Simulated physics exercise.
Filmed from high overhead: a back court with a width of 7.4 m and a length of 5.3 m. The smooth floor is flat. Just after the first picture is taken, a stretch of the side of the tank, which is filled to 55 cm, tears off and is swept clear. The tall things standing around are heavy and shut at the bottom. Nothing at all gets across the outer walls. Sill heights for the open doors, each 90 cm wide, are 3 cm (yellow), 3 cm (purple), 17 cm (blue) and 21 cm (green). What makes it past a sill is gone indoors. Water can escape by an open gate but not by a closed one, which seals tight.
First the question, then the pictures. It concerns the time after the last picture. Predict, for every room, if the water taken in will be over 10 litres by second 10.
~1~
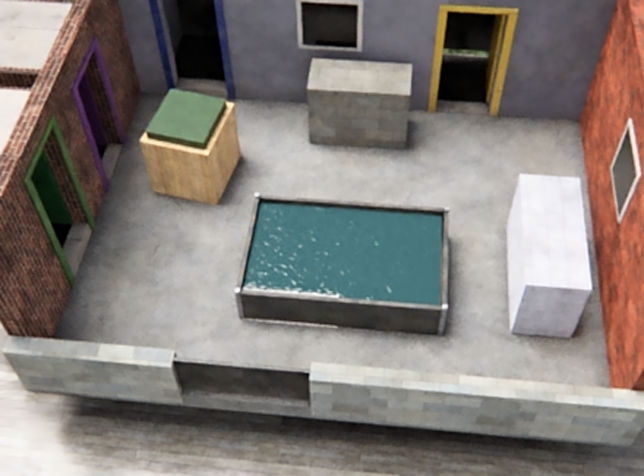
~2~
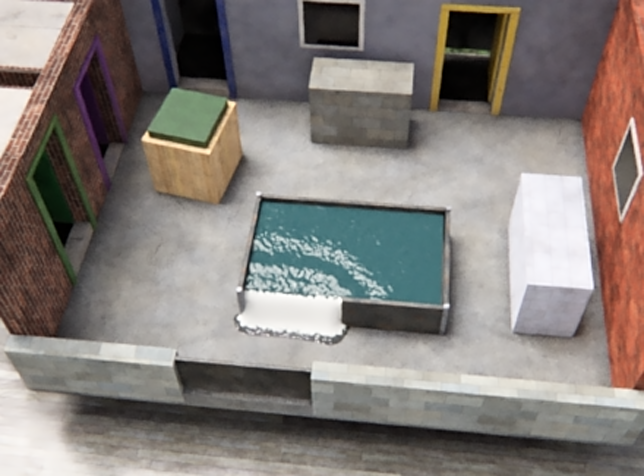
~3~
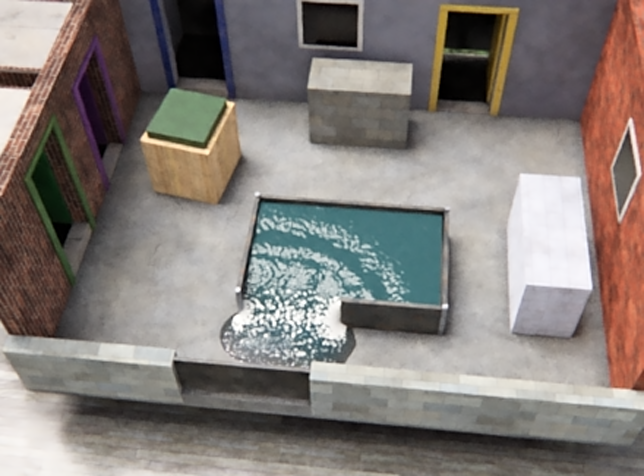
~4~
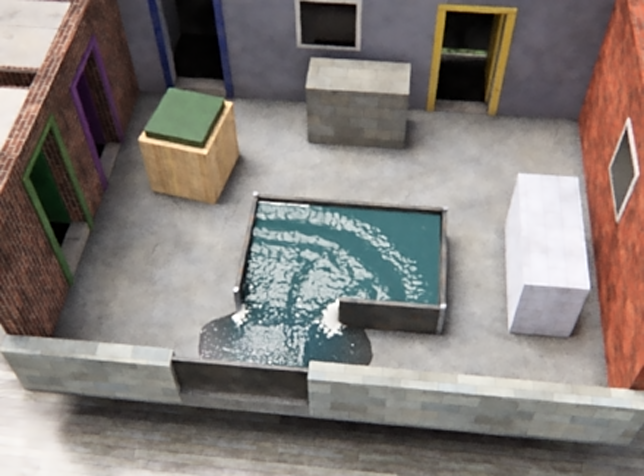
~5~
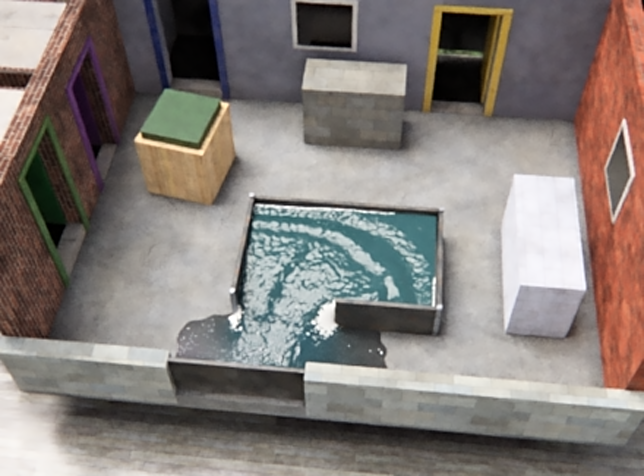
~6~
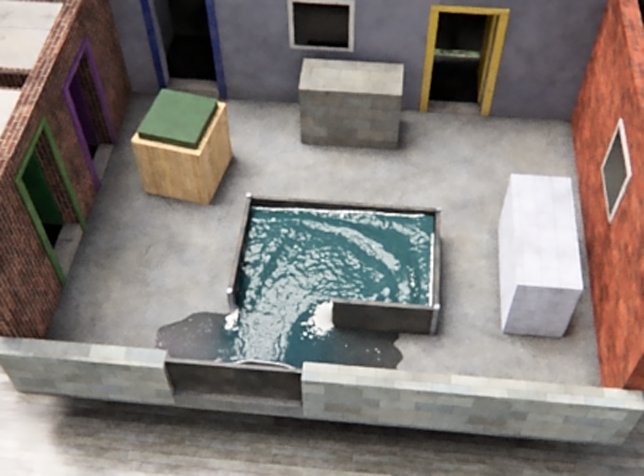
At the yellow door the amount will climb above the limit; at the purple door the amount will climb above the limit; at the blue door the amount will stay short of the limit; at the green door the amount will stay short of the limit.
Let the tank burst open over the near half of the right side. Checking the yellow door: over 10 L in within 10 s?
In that case, yellow door: More than that.
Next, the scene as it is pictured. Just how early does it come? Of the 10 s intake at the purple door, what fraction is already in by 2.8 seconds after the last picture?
Around 0 percent.
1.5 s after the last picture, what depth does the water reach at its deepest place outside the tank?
Depth max: Approx. 35 cm.
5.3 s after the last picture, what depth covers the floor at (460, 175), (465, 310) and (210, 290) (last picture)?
About 1, 3 and 2 cm respectively.
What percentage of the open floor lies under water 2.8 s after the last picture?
Near 50 per cent is wet.
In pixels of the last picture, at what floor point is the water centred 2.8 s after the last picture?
Roughly (294, 306).
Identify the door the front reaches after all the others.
The yellow door.
Then, 0.7 s after the last picture water covers 15 % of the floor and is deepest (43 cm) near (252, 385); yellow door not reached, purple door not reached, blue door not reached, green door not reached.
Then, 1.5 s after the last picture water covers 30 % of the floor and is deepest (35 cm) near (50, 367); yellow door not reached, purple door not reached, blue door not reached, green door 12 cm at the sill, 0 L in.
Then, 2.8 s after the last picture water covers 50 % of the floor and is deepest (26 cm) near (605, 416); yellow door not reached, purple door 5 cm at the sill, 0 L in, blue door not reached, green door 15 cm at the sill, 0 L in.
Then, 5.3 s after the last picture water covers 80 % of the floor and is deepest (18 cm) near (132, 97); yellow door 2 cm at the sill, 0 L in, purple door 7 cm at the sill, 9 L in, blue door 11 cm at the sill, 0 L in, green door 9 cm at the sill, 0 L in.
Then, 9.3 s after the last picture water covers 100 % of the floor and is deepest (11 cm) near (388, 222); yellow door 10 cm at the sill, 22 L in, purple door 5 cm at the sill, 41 L in, blue door 7 cm at the sill, 0 L in, green door 6 cm at the sill, 0 L in.
